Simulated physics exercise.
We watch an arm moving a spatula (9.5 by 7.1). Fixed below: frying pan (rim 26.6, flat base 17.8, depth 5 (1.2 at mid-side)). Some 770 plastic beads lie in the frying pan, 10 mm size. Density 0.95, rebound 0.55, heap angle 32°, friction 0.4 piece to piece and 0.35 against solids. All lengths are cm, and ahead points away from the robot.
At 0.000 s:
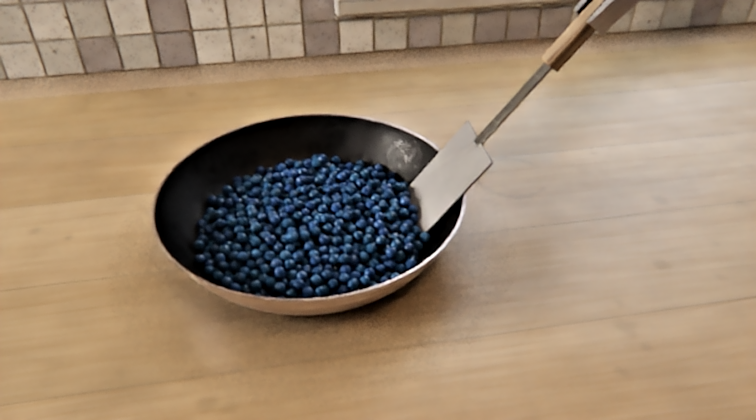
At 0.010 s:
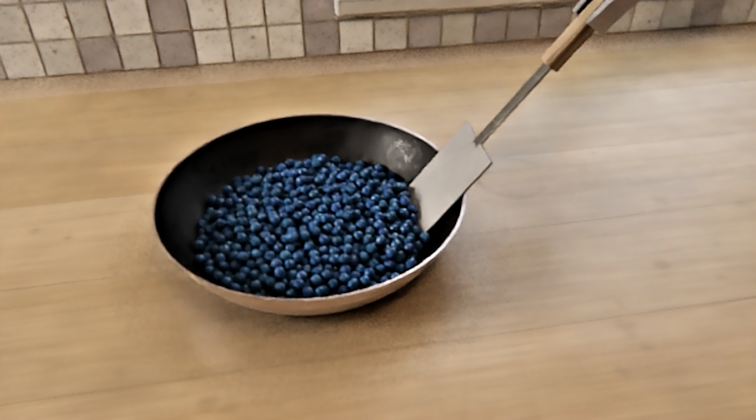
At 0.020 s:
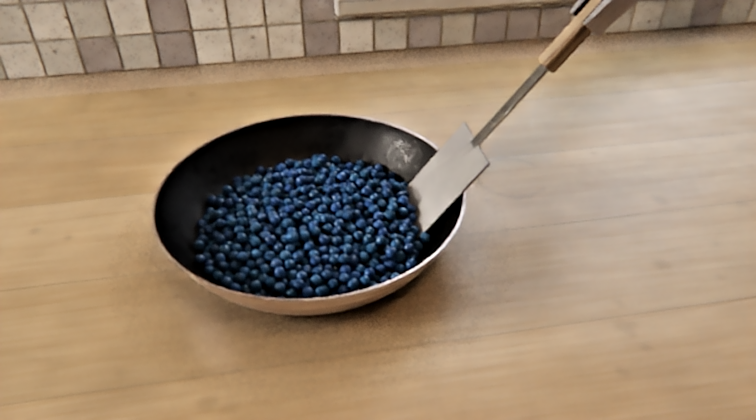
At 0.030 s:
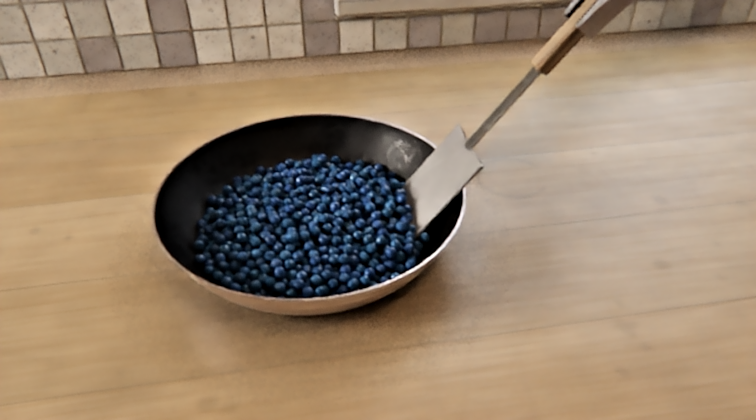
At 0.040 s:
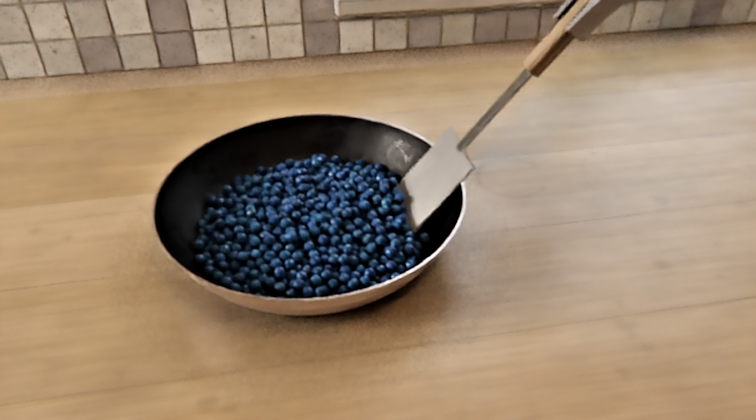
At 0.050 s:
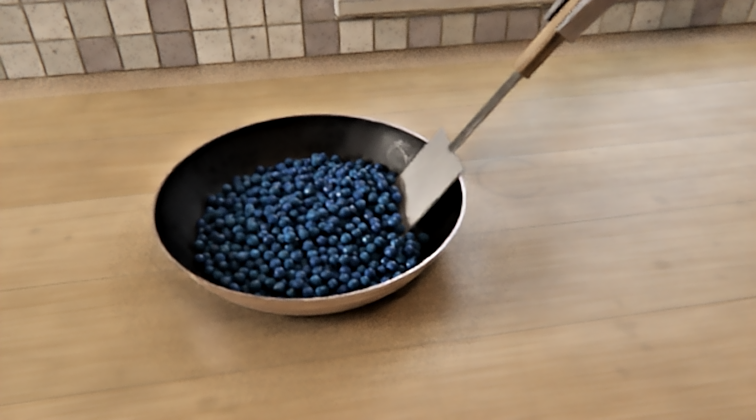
A robotic-looking arm, only partly in view at the upper right, holds a spatula over a pale wooden counter backed by small beige and grey tiles, seen from above at an angle. A black-lined frying pan with a light outside sits left of centre, heaped with dark blue beads. The spatula's light blade slides slightly leftward inside the pan's right side, barely shifting the nearby beads, while the camera stays still.
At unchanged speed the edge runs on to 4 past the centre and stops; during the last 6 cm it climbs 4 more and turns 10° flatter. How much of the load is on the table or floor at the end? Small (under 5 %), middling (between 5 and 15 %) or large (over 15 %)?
On the table or floor the share is small, under 5 %.
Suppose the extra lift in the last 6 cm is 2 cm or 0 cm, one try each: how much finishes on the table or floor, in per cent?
About 0 and 0 per cent.
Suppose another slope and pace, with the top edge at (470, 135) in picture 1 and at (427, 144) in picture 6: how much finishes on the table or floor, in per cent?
About 10 per cent.
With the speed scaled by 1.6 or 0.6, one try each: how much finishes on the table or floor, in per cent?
Some 10 and 0 per cent.
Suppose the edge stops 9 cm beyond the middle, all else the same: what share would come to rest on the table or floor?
In that case some 15 per cent.
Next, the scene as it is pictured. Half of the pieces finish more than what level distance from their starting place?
About 1 cm.
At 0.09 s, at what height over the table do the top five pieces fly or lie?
About 5 cm.
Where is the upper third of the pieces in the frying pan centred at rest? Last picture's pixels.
Near (242, 224).
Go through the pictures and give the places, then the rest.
In the first frame, spatula top edge at (480, 140), sloping 52°; upper third of the load around (315, 216), from x 200 to 425, top at y 160; 773 in the frying pan.
In the second frame, spatula top edge at (480, 141), sloping 52°; upper third of the load around (316, 216), from x 200 to 425, top at y 160.
In the third frame, spatula top edge at (477, 142), sloping 52°; upper third of the load around (316, 216), from x 200 to 425, top at y 160.
In the fourth frame, spatula top edge at (470, 144), sloping 52°; upper third of the load around (318, 215), from x 200 to 425, top at y 160.
In the fifth frame, spatula top edge at (462, 146), sloping 52°; upper third of the load around (321, 213), from x 200 to 425, top at y 160.
In the sixth frame, spatula top edge at (453, 148), sloping 52°; upper third of the load around (322, 211), from x 200 to 425, top at y 160; 773 in the frying pan.
By 0.09 s, sloping 52°, highest piece 6 above the table; 773 in the frying pan.
By 0.14 s, sloping 48°, highest piece 6 above the table; 773 in the frying pan.
By 0.36 s, sloping 42°, highest piece 6 above the table; 765 in the frying pan, 3 on the table or floor, 5 on the blade or in flight.
By 1.41 s, sloping 42°, highest piece 5 above the table; 765 in the frying pan, 8 on the table or floor.
Final count, 765 in the frying pan, 8 on the table or floor. That is 1 % on the table or floor.
